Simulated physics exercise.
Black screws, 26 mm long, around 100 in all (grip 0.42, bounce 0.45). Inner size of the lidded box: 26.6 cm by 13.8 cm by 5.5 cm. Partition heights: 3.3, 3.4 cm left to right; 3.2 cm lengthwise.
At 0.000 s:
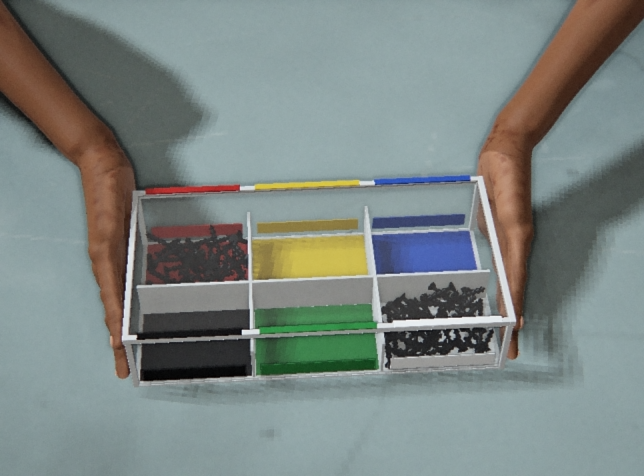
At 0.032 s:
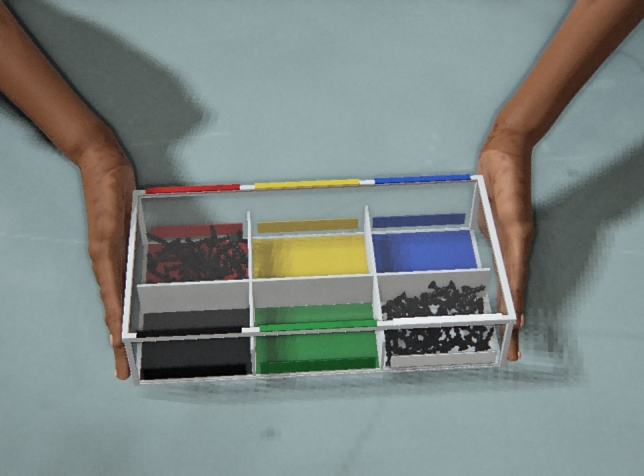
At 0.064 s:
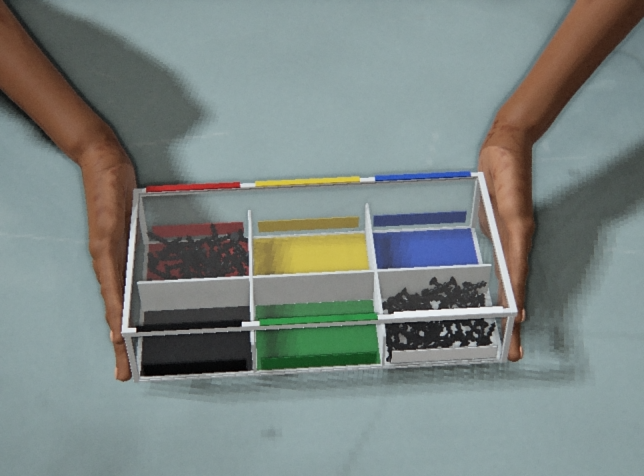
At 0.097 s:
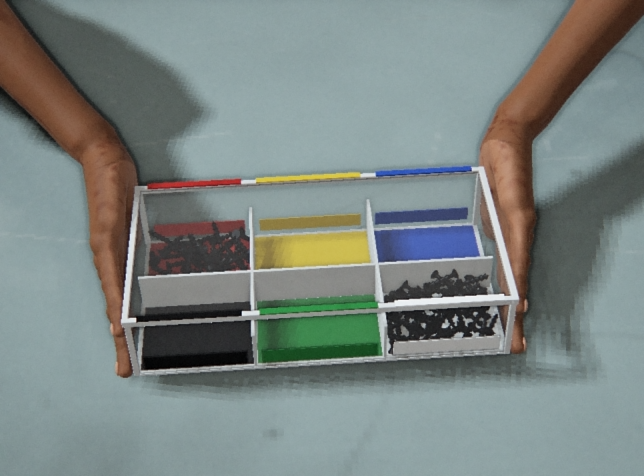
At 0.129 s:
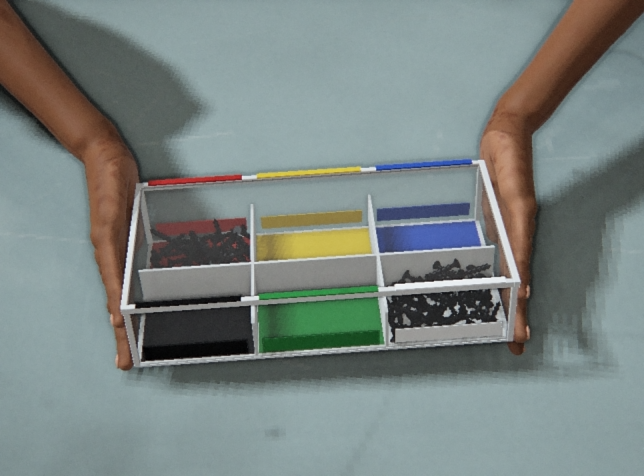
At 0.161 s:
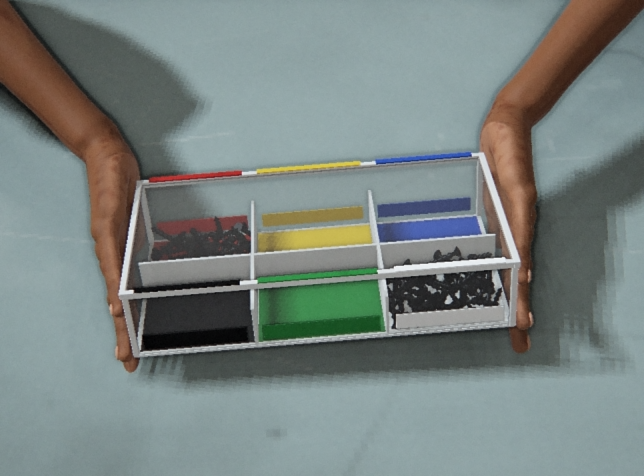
Above a plain grey-green surface, two hands grip the ends of a clear, white-edged box with six compartments, coloured red, yellow, blue, black, green and white, small dark pieces lying in the red and white ones. The box barely shifts at first, then the hands tilt it gradually, its front edge rising.
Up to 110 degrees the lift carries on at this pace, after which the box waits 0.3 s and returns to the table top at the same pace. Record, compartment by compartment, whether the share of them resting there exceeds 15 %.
Result: Red: Beats the threshold. Blue: Beats the threshold. Green: Fails to beat the threshold. Yellow: Beats the threshold. White: Fails to beat the threshold. Black: Fails to beat the threshold.
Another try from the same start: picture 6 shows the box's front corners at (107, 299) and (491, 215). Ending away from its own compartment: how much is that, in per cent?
Something like 55 in a hundred.
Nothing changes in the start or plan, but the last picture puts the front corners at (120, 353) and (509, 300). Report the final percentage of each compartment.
Red 20, blue 0, green 0, yellow 0, white 50, black 30.
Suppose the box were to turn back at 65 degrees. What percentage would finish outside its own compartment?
Some 5 per cent.
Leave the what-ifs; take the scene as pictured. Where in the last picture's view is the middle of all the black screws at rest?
When it all comes to rest, the middle is near (286, 247).
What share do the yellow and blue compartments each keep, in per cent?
Yellow: 25; blue: 30.
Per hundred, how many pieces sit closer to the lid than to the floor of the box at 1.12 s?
Something like 70 percent of the pieces.
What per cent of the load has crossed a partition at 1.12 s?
About 50 %.
After 1.12 s, tilt 110 degrees; red 45 %, blue 35 %, yellow 15 %, white 5 %.
After 1.77 s, tilt 59 degrees; red 45 %, blue 30 %, yellow 25 %.
After 2.45 s, tilt 0 degrees; red 45 %, blue 30 %, yellow 25 %.
In the end, at 3.0 s, red 45 %, blue 30 %, green 0 %, yellow 25 %, white 0 %, black 0 %.
